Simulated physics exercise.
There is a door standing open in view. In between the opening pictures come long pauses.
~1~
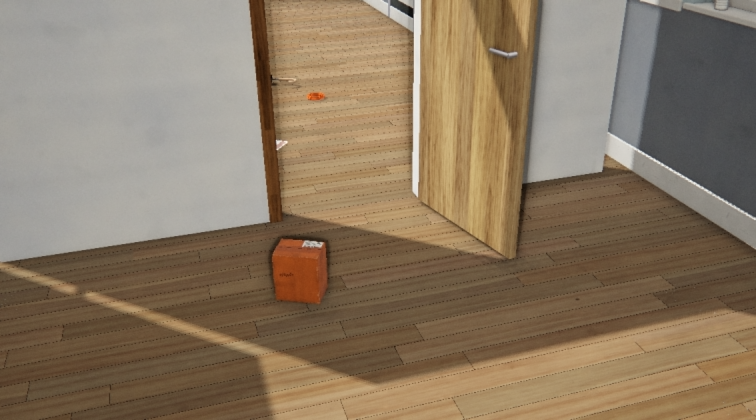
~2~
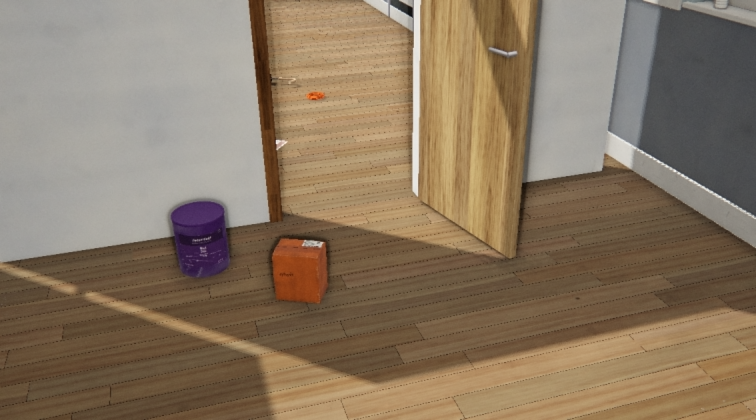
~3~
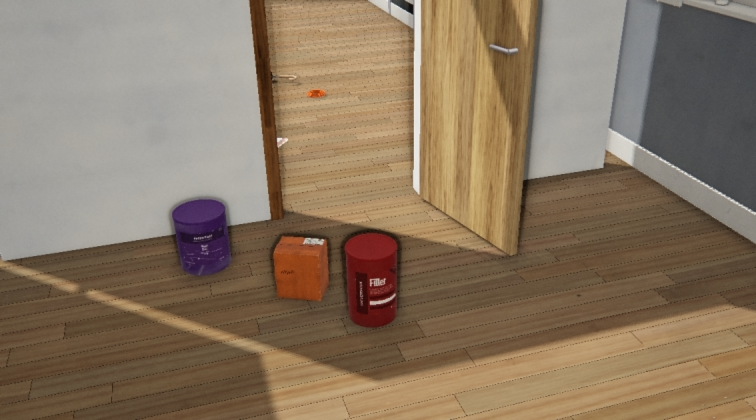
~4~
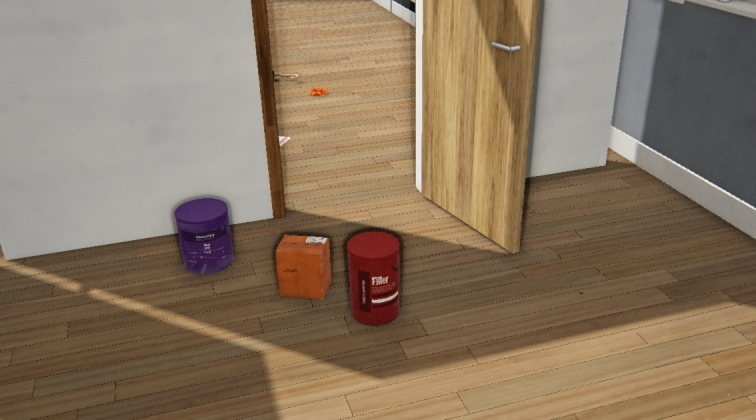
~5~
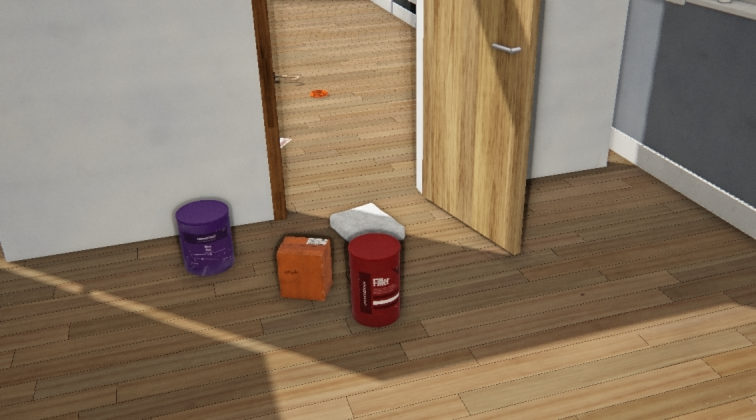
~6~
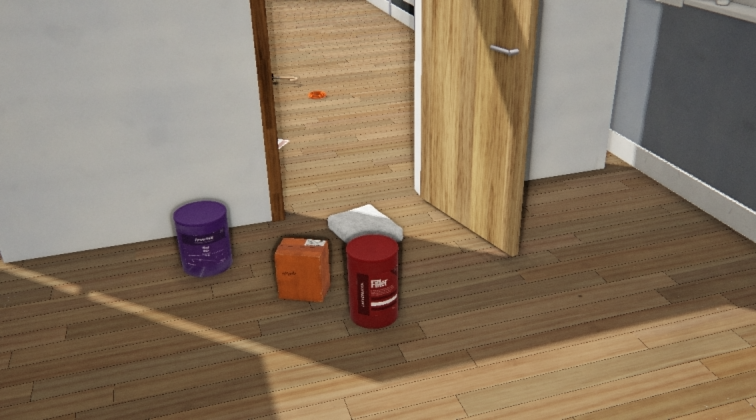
Open door standing still beside an orange parcel as a purple pail, a red pail, then a white cushion appear around it.
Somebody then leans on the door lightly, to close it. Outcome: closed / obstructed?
The door will be held back from its frame.
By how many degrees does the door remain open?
Roughly 25 degrees open.
Then, 1.10 s past the last view, open by 60°; white cushion displaced a little near (361, 228).
Then, 1.40 s past the last view, open by 42°; white cushion displaced a little near (333, 223).
Finally, open by 26°; moved from the start, white cushion; the other 3 still in place. Final places as the last picture's camera would see them, white cushion near (314, 218).
